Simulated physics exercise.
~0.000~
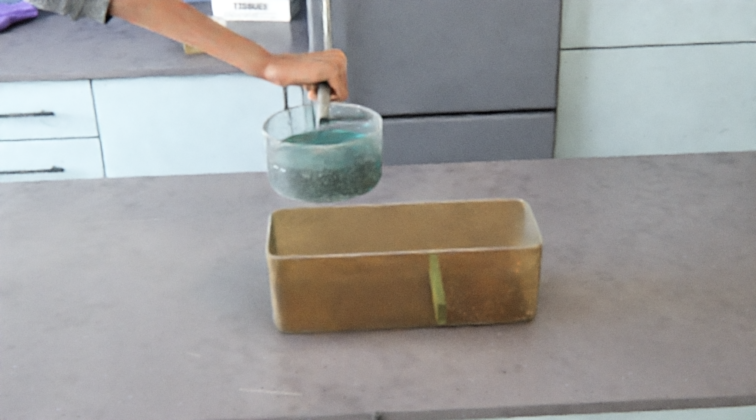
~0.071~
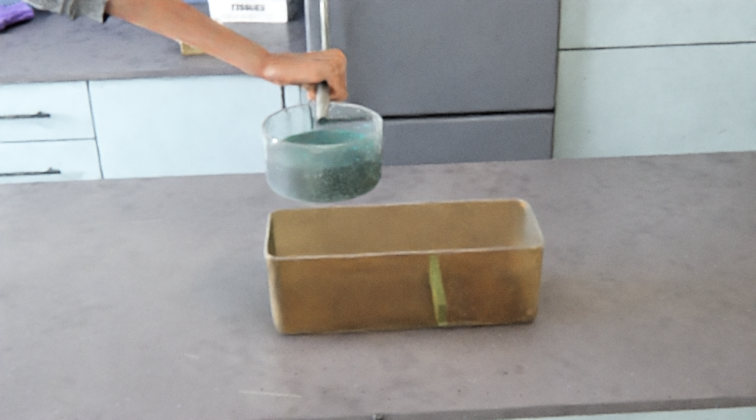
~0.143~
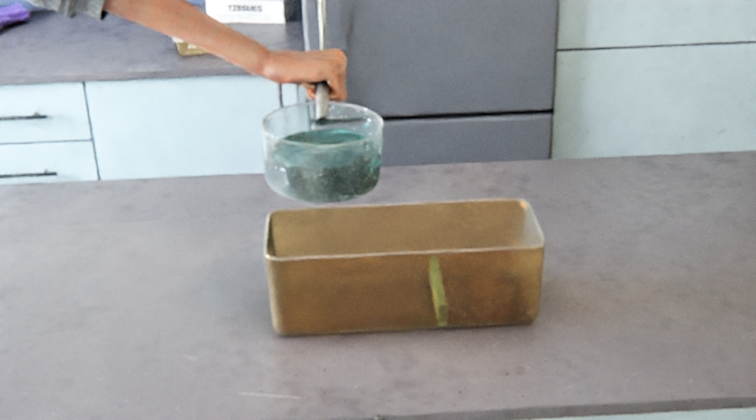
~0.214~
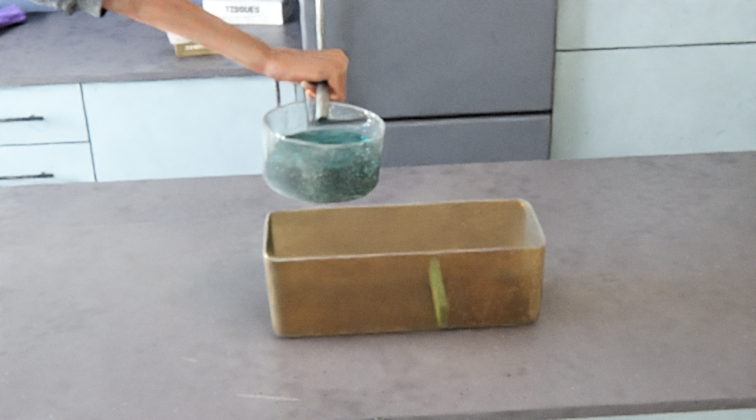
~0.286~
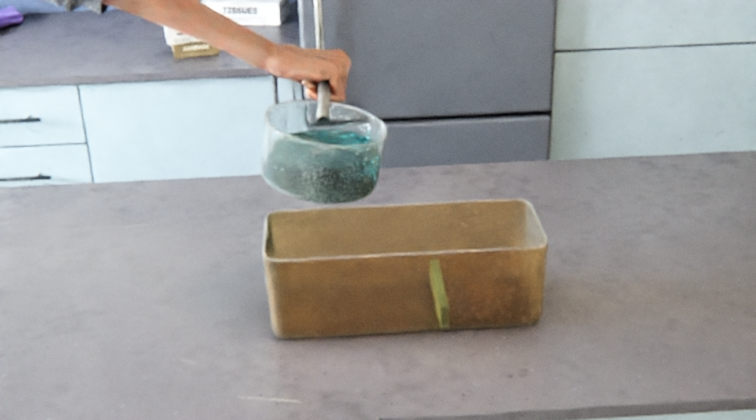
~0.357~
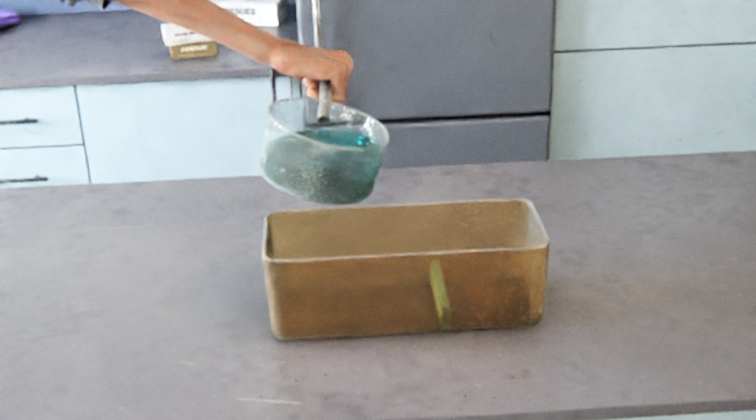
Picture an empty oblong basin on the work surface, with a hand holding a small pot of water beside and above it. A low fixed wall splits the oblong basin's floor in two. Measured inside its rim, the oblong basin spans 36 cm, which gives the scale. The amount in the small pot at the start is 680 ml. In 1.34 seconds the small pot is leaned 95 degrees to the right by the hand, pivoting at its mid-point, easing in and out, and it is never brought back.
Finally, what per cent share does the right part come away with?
Roughly 25 per cent.
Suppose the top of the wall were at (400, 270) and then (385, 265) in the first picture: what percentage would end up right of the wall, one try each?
The first try gives 80 percent and the second 95 percent.
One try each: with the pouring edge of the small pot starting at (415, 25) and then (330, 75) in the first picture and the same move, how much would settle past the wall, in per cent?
I'd say 80 percent on the first go, 10 percent on the next.
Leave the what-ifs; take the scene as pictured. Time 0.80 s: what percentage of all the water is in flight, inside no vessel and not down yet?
22 %.
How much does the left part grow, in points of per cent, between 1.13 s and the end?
Difference: Approx. 30 %.
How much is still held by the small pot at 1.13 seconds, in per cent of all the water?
I reckon near 22 per cent still sits there.
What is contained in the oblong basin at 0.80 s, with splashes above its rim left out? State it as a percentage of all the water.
About 7%.
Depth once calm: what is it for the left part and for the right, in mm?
Left roughly 18 mm; right roughly 10 mm.
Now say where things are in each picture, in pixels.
Tilt 0°; pouring edge (381, 123); surface from (268, 151) to (379, 147); the oblong basin's rim runs from (269, 234) to (535, 222); the wall's top is at (437, 280), in the first frame.
Tilt 1°; pouring edge (382, 123); surface from (267, 151) to (380, 146), in the second frame.
Tilt 3°; pouring edge (382, 124); surface from (267, 150) to (379, 146), in the third frame.
Tilt 6°; pouring edge (384, 127); surface from (266, 151) to (379, 147), in the fourth frame.
Tilt 10°; pouring edge (386, 131); surface from (265, 151) to (381, 146), in the fifth frame.
Tilt 16°; pouring edge (388, 136); surface from (263, 150) to (381, 146), in the sixth frame.
After 0.80 s the tilt is 62° and 72 per cent is still to pour, 7 is left of the wall and 0 right of it.
After 1.13 s the tilt is 89° and 22 per cent is still to pour, 44 is left of the wall and 23 right of it.
After 1.47 s the tilt is 95° and 4 per cent is still to pour, 69 is left of the wall and 24 right of it.
After 1.84 s the tilt is 95° and 1 per cent is still to pour, 73 is left of the wall and 25 right of it.
In the end 74 per cent lies left of the wall, 25 right of it and 1 outside.
